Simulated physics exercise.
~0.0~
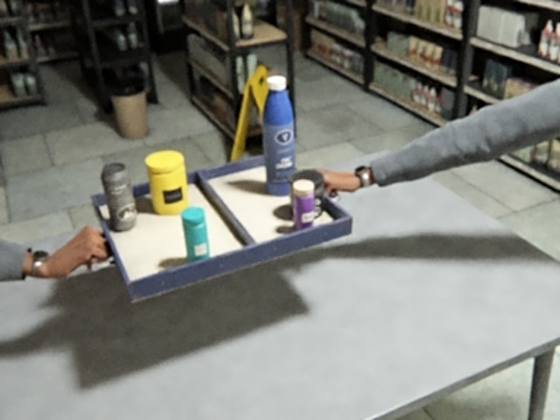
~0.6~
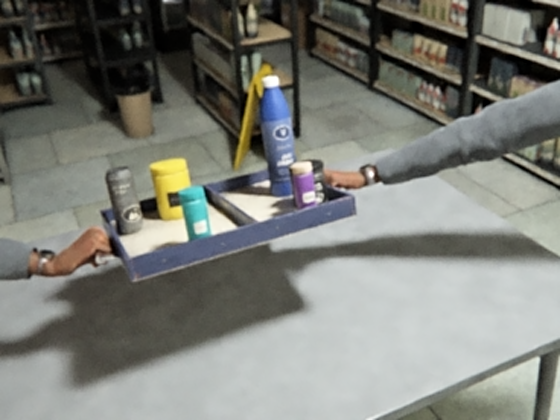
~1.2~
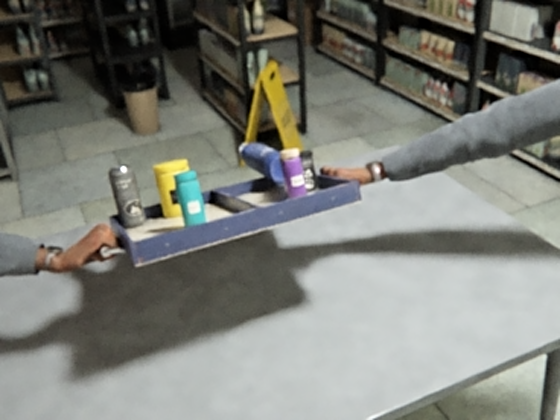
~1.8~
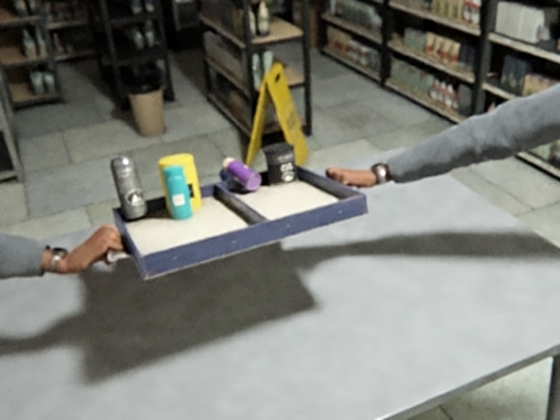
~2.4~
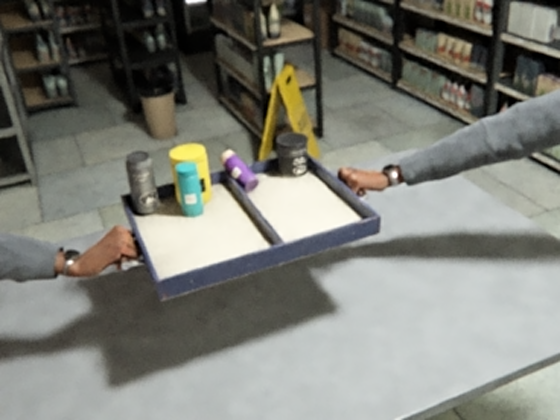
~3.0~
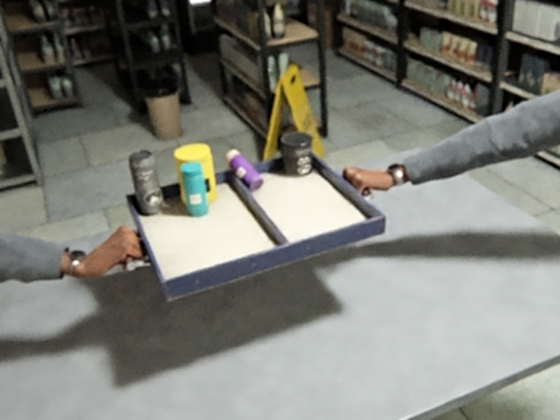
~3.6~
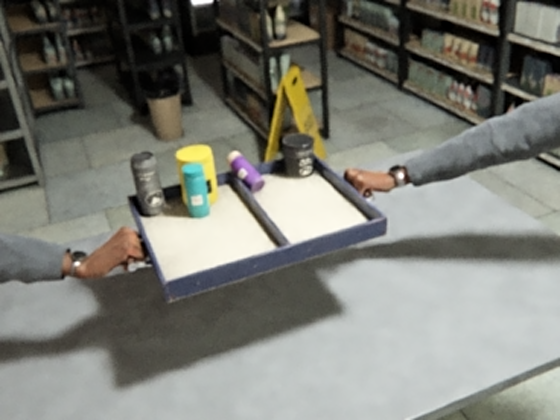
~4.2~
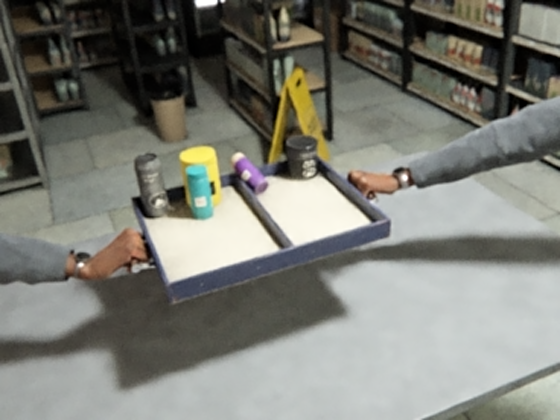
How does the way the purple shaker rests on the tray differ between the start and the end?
At the start the purple shaker stands upright, but at the end it is lying on its side.
Two hands in grey sleeves hold a blue-rimmed tray with a cross bar above a grey table in a shop aisle, seen from slightly above. On it are a grey can, a yellow jar and a turquoise shaker at left, and a tall blue bottle, a purple shaker and a black tin at right. The far edge dips, and the blue bottle topples backward and drops out of sight. The purple shaker tips over as other containers slide towards the far rim. The tray levels again, leaving the purple shaker lying by the bar and the rest upright along the far side.
